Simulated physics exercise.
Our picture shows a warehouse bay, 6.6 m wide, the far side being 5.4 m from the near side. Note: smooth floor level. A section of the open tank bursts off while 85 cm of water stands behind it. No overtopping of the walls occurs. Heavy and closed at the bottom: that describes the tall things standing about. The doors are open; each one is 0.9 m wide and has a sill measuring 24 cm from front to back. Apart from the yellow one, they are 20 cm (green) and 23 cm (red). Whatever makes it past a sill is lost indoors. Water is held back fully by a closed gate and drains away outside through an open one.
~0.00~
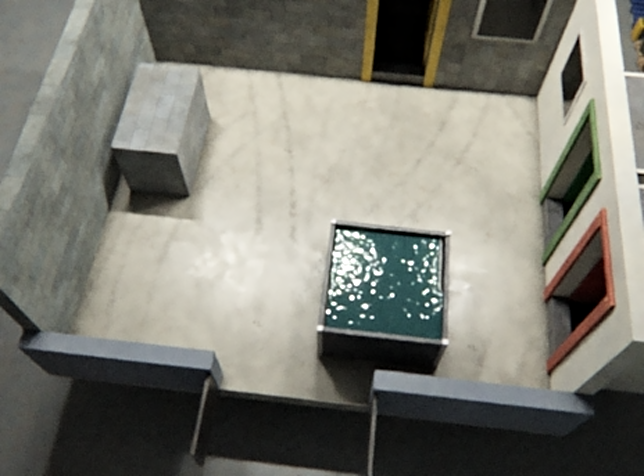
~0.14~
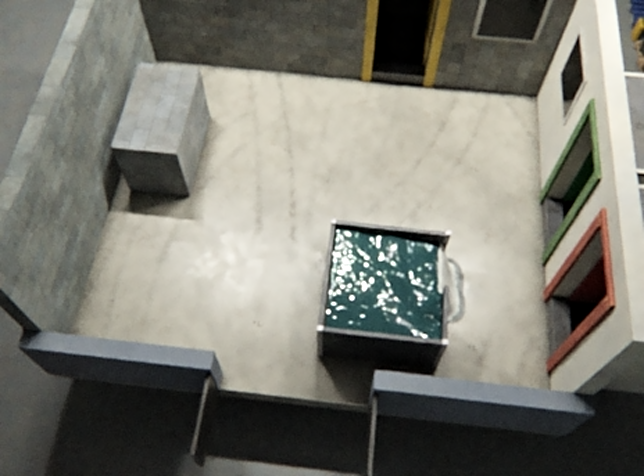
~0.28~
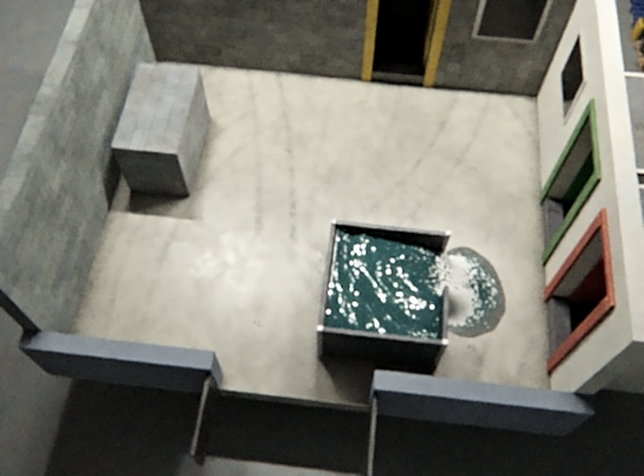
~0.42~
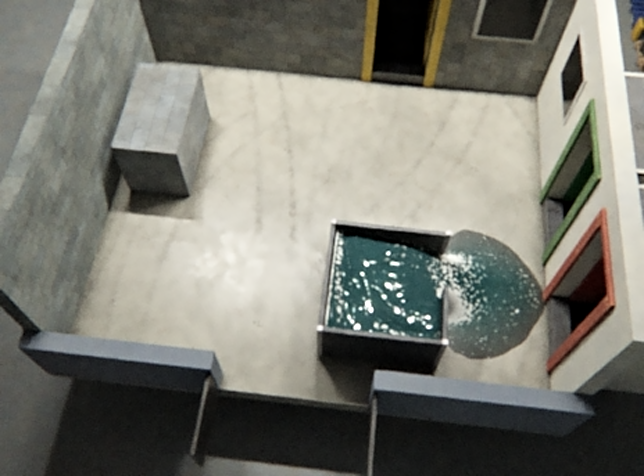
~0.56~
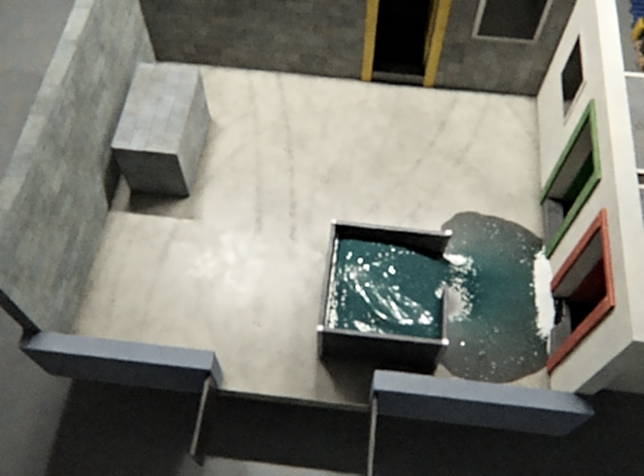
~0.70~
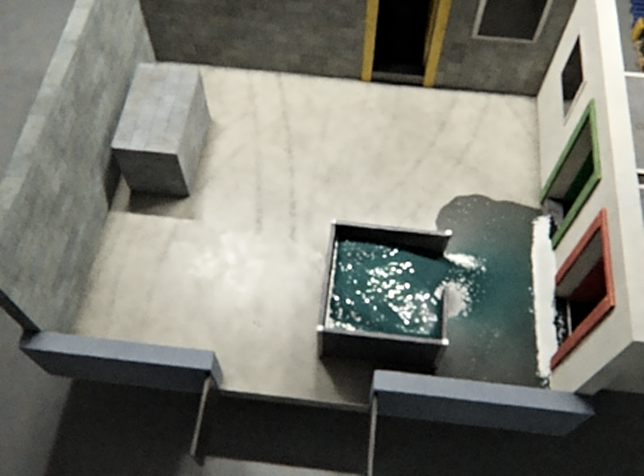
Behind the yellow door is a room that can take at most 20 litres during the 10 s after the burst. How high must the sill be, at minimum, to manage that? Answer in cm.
At least 5.5 cm.
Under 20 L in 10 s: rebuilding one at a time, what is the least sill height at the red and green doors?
You'd want some 35 cm at red and some 23 cm at green.
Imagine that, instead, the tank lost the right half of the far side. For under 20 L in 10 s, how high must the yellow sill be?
Some 20 centimetres.
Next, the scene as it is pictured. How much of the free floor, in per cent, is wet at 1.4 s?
About 20 per cent.
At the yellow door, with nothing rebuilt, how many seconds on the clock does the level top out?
Roughly 4.5 s.
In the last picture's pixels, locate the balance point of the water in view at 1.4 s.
Roughly (438, 296).
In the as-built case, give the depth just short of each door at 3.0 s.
Door depths (cm): Green = 19, yellow = 9, red = 21.
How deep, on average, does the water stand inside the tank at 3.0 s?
On average, around 29 cm.
After 1.4 s water covers 20 % of the floor, deepest (44 cm) near (539, 285); it has not reached the yellow door.
After 3.0 s water covers 35 % of the floor, deepest (27 cm) near (539, 297); 9 cm at the yellow door, 0 litres in over its 21 cm sill.
After 10.0 s water covers 95 % of the floor, deepest (10 cm) near (145, 99); 5 cm at the yellow door, 0 litres in over its 21 cm sill.
At the yellow door as built, the water arrived by 2.4 s and peaked near 10 cm at 4.4 s.
With a sill of 4.5 cm, 30 litres would have come in within the 10 s; with 6.5 cm, 11 litres. So under 20 litres takes about 5.5 cm.
